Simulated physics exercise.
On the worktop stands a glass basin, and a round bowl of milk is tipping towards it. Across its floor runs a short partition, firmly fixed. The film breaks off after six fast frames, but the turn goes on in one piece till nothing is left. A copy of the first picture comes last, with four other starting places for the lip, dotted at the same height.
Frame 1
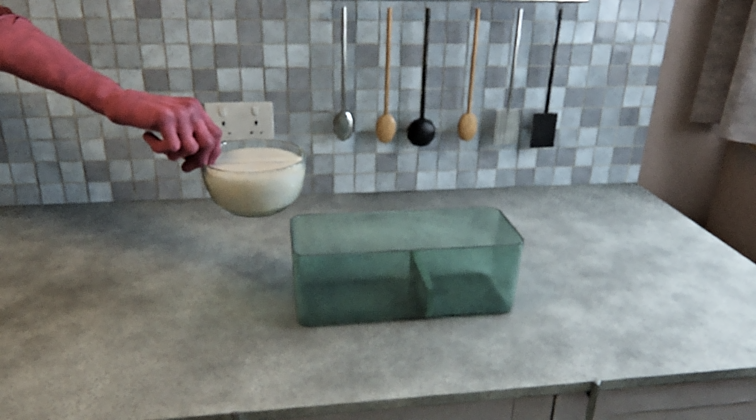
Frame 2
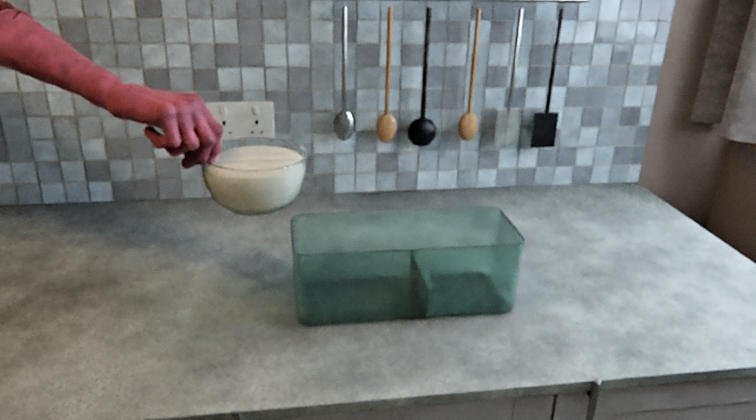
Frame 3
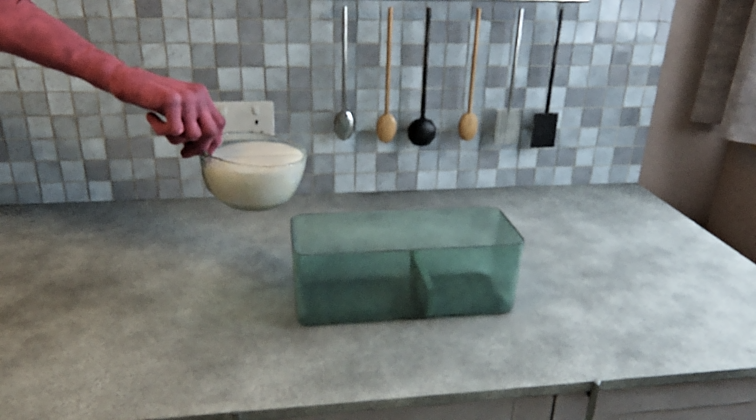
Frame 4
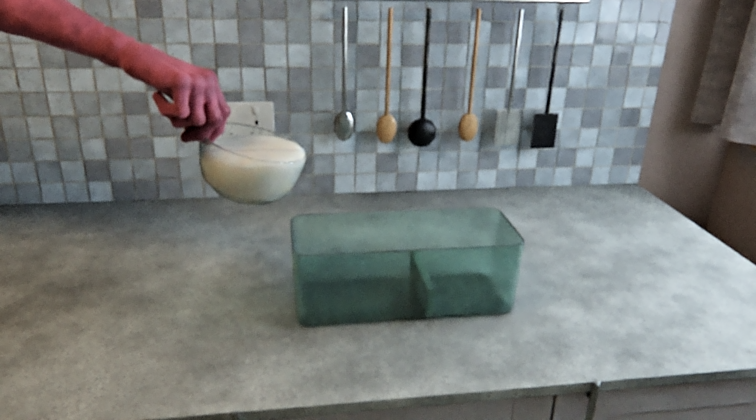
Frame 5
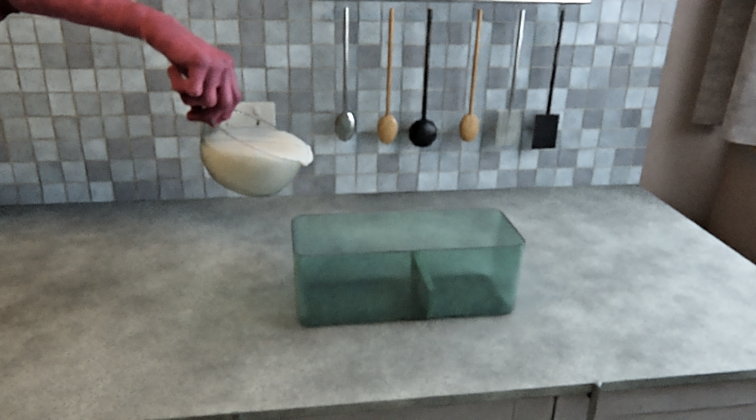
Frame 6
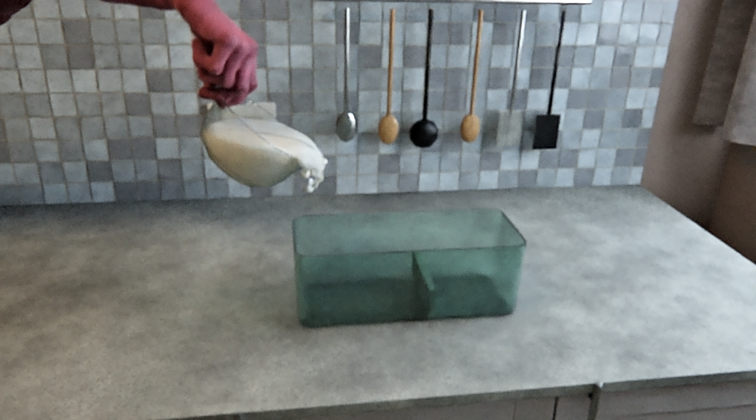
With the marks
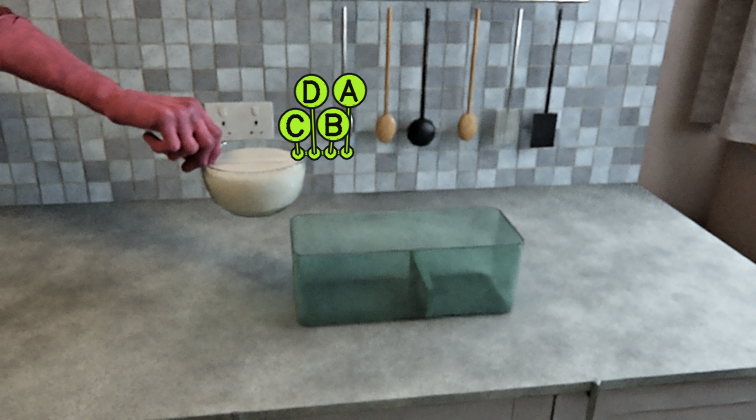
At the start, a hand at the left holds a clear round bowl of milk upright above a worktop, near a glass basin with a short partition. The hand then tilts the bowl gradually to the right, the milk reaches the lip, and a short, lumpy-looking stream emerges over the edge.
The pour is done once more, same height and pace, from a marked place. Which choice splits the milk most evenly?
Go for A.
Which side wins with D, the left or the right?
The left one.
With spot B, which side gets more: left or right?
The left side.
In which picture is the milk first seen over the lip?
Picture 4.
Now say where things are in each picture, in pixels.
Upright, lip at (304, 153); basin from (297, 323) to (512, 308); top of the wall at (422, 268); nothing has left yet, in the first frame.
Upright, lip at (305, 152); nothing has left yet, in the second frame.
Tipped about 7°, lip at (304, 152); nothing has left yet, in the third frame.
Tipped about 15°, lip at (305, 153); milk is over the lip, down to (305, 153), in the fourth frame.
Tipped about 26°, lip at (306, 153); milk is over the lip, down to (309, 159), in the fifth frame.
Tipped about 39°, lip at (307, 154); milk is over the lip, down to (309, 189), in the sixth frame.
On the marked copy, A at (346, 152); B at (330, 152); C at (297, 153); D at (314, 153).
If A is chosen, about 44 % ends left of the wall and 55 % right of it.
If B is chosen, about 72 % ends left of the wall and 26 % right of it.
If C is chosen, about 88 % ends left of the wall and 10 % right of it.
If D is chosen, about 86 % ends left of the wall and 8 % right of it; 7 % is lost outside.
